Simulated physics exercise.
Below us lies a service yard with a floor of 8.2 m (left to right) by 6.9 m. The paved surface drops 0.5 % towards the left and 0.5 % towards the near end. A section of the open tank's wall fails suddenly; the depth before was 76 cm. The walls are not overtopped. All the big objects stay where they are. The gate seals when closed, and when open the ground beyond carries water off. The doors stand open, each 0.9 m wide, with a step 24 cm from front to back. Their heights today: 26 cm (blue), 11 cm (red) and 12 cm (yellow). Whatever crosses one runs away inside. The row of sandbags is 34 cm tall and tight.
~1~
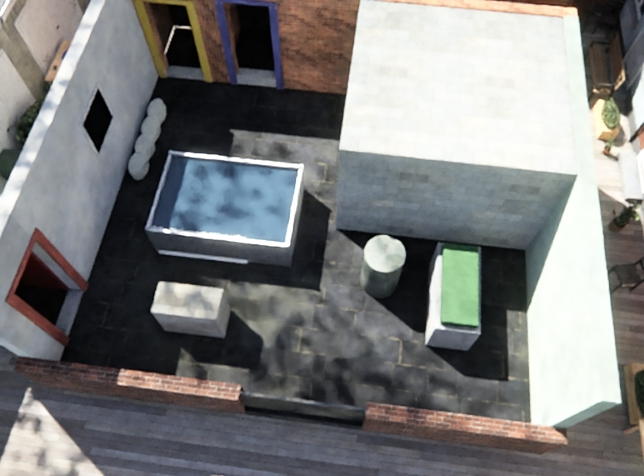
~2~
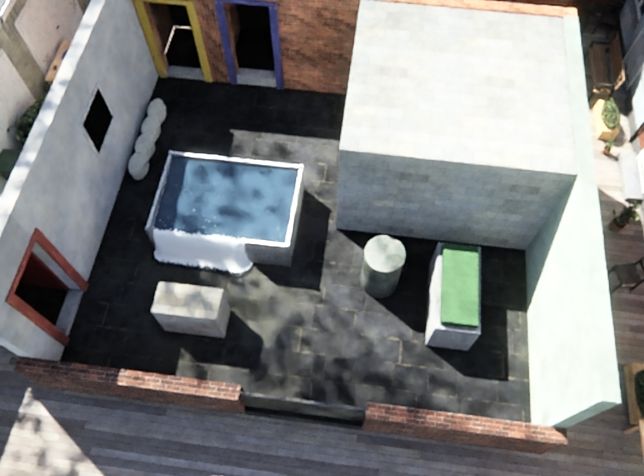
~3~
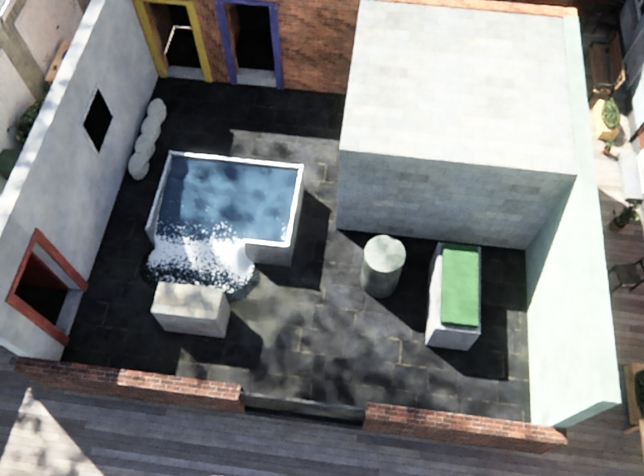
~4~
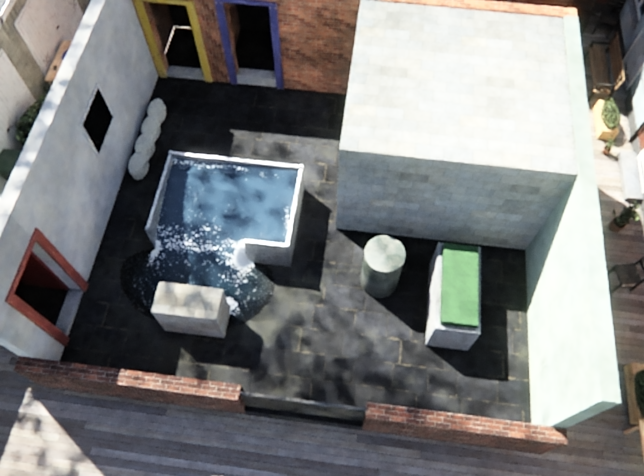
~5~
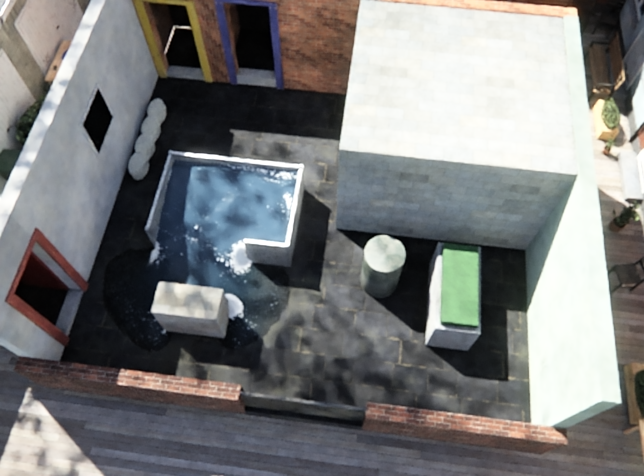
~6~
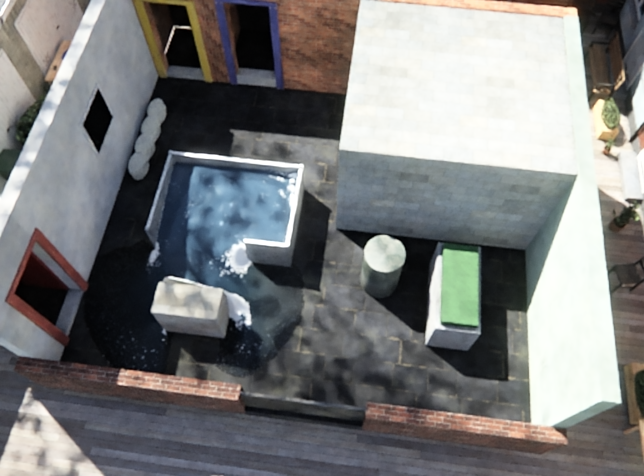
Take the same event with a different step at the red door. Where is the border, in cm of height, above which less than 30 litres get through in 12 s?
Close to 34 cm is just enough.
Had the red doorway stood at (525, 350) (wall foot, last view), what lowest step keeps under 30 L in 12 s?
About 14.5 cm.
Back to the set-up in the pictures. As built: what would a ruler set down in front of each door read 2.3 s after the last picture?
Depths in cm: Blue 0, red 29, yellow 0.
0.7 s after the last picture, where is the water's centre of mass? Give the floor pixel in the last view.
Around (208, 260).
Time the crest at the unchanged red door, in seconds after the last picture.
Around 1.6 s.
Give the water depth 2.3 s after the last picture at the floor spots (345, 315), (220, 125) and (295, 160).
Roughly 3, 0 and 0 cm, in turn.
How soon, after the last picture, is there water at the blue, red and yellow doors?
Arrival: Blue 6.5 s, red 0.1 s, yellow 4.0 s.
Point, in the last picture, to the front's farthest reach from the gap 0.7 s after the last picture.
At about (344, 409).
Then, 0.7 s after the last picture water covers 25 % of the floor, deepest (64 cm) near (60, 361); 27 cm at the red door, 2 litres in over its 11 cm step.
Then, 2.3 s after the last picture water covers 55 % of the floor, deepest (30 cm) near (57, 371); 29 cm at the red door, 274 litres in over its 11 cm step.
Then, 11.3 s after the last picture water covers 95 % of the floor, deepest (16 cm) near (198, 390); 8 cm at the red door, 414 litres in over its 11 cm step.
At the red door as built, the water peaked near 38 cm, 1.5 s after the last picture.
Run again over the same 12 s with other heights there, 75 litres in over 28 cm, 12 litres over 38 cm. The limit of 30 litres is kept from about 34 cm up.
